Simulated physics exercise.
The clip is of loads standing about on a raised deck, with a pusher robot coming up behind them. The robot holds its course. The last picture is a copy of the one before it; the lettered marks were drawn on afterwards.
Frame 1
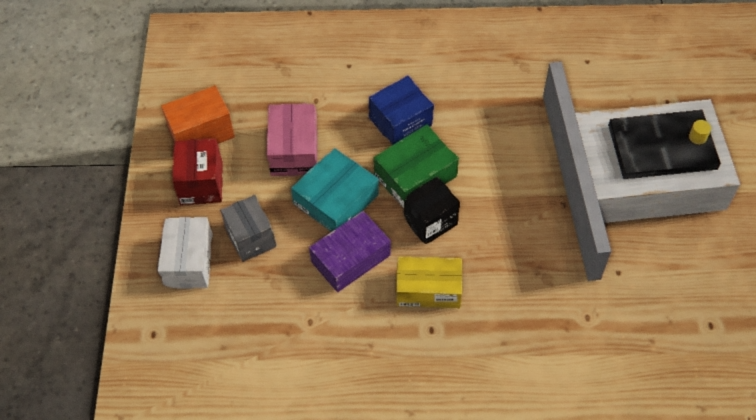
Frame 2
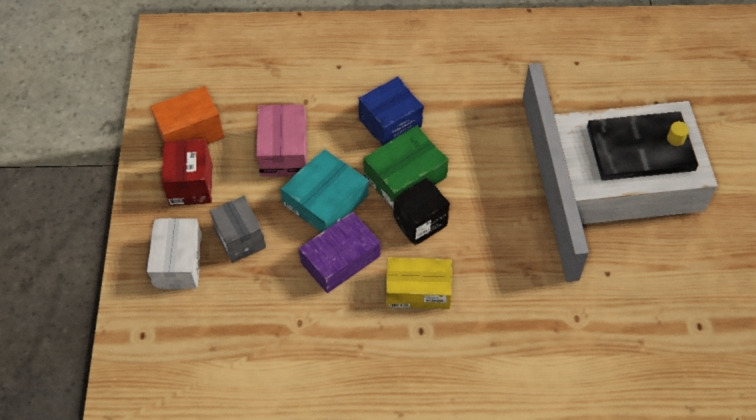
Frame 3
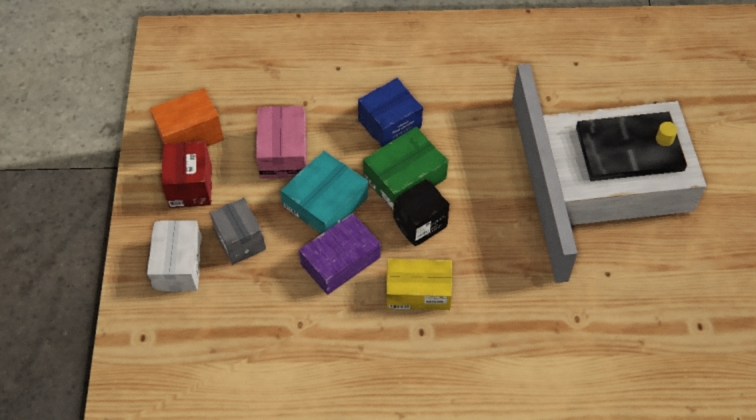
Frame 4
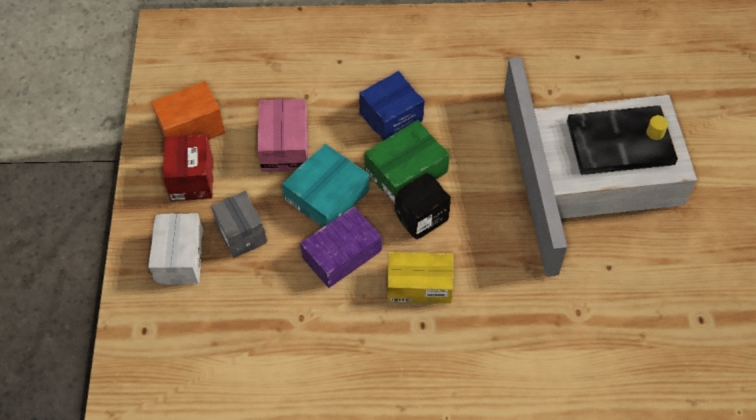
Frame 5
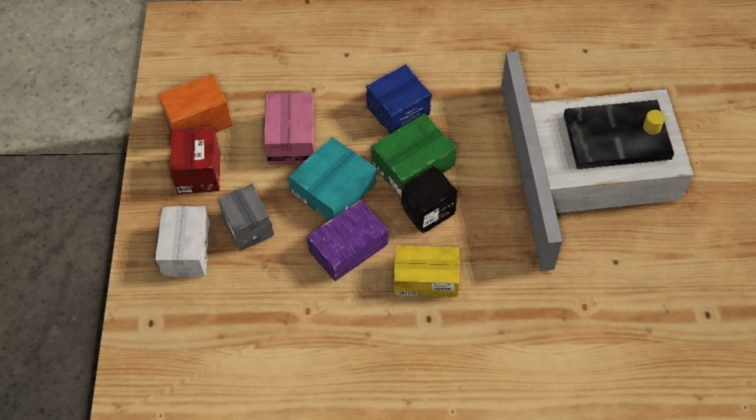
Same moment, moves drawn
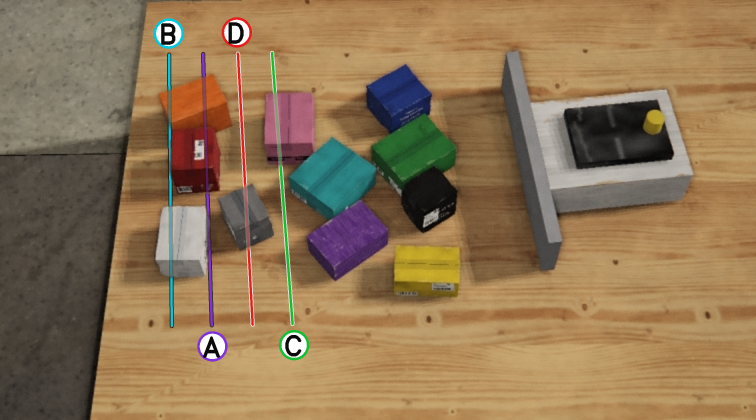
A pusher robot with a wide grey blade moves slowly left across a wooden deck toward a scattered group of coloured boxes, which stay in place relative to one another while the view shifts slightly.
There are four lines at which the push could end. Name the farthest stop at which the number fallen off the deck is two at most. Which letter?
Stop at D.
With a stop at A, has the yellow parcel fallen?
By then, no.
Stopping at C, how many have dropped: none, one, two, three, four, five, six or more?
In all, none.
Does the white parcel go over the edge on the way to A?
Yes.
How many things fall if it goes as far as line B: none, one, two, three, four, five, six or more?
By then, six or more.
On the marked copy, A at (207, 179); B at (170, 180); C at (281, 178); D at (245, 179).
With D. Early on, robot (506, 136); yellow parcel (406, 279); blue box (379, 99).
Further on, robot (401, 137); white parcel (153, 258); orange crate (187, 105).
At the end, robot (323, 138); orange crate (137, 86); red parcel (128, 166); none fallen.
As for the rest, A drops four; B drops six; C is within the limit but short.
